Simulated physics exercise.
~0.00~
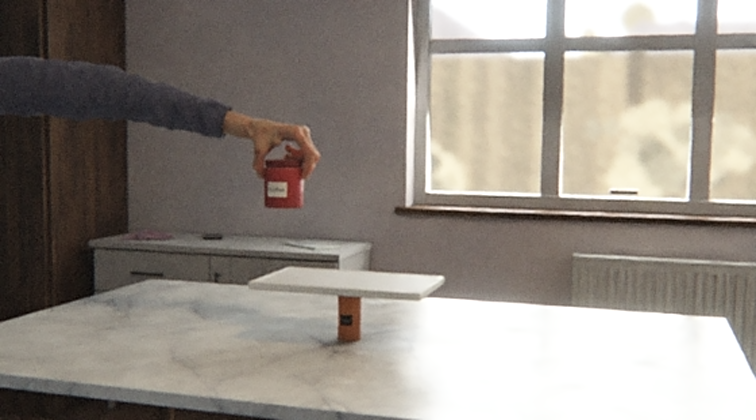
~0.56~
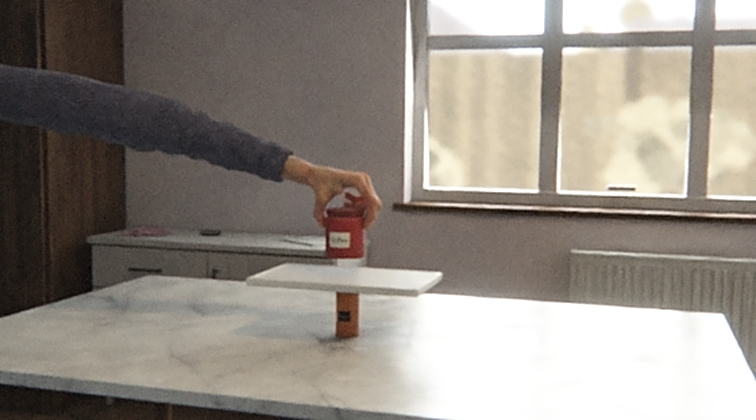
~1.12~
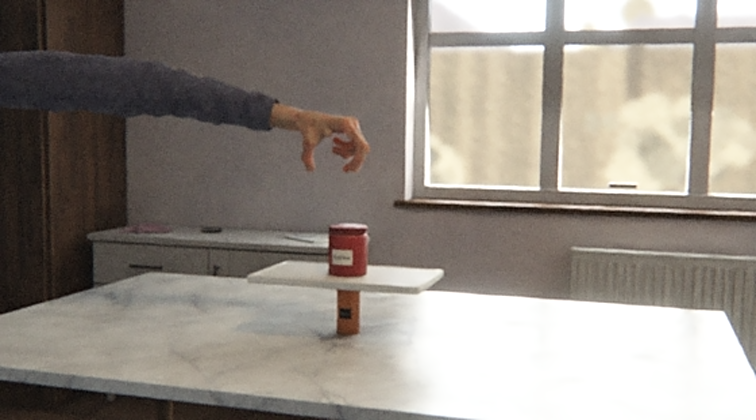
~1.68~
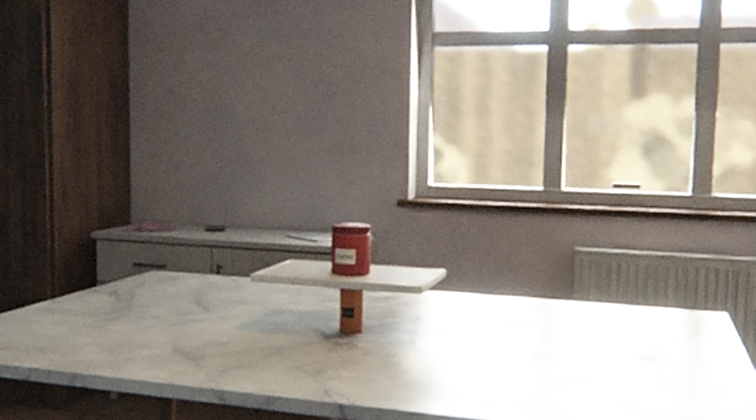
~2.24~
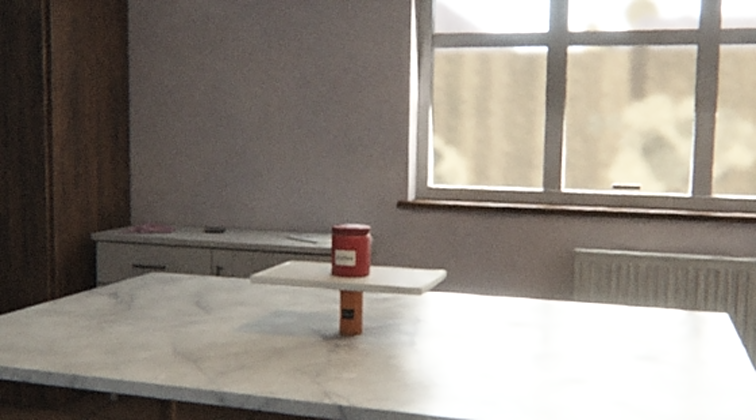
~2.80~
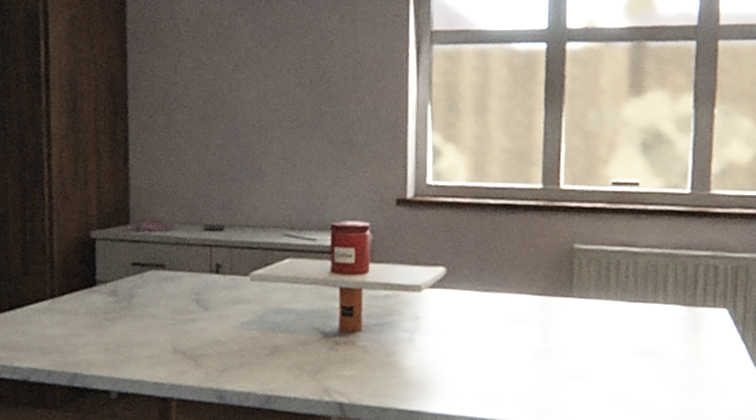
In this clip, a hand lowers a red jar from the left onto a flat white slab balanced on a small orange container on a marble-patterned table, then lets go and withdraws. The jar stays upright and the stack remains standing.
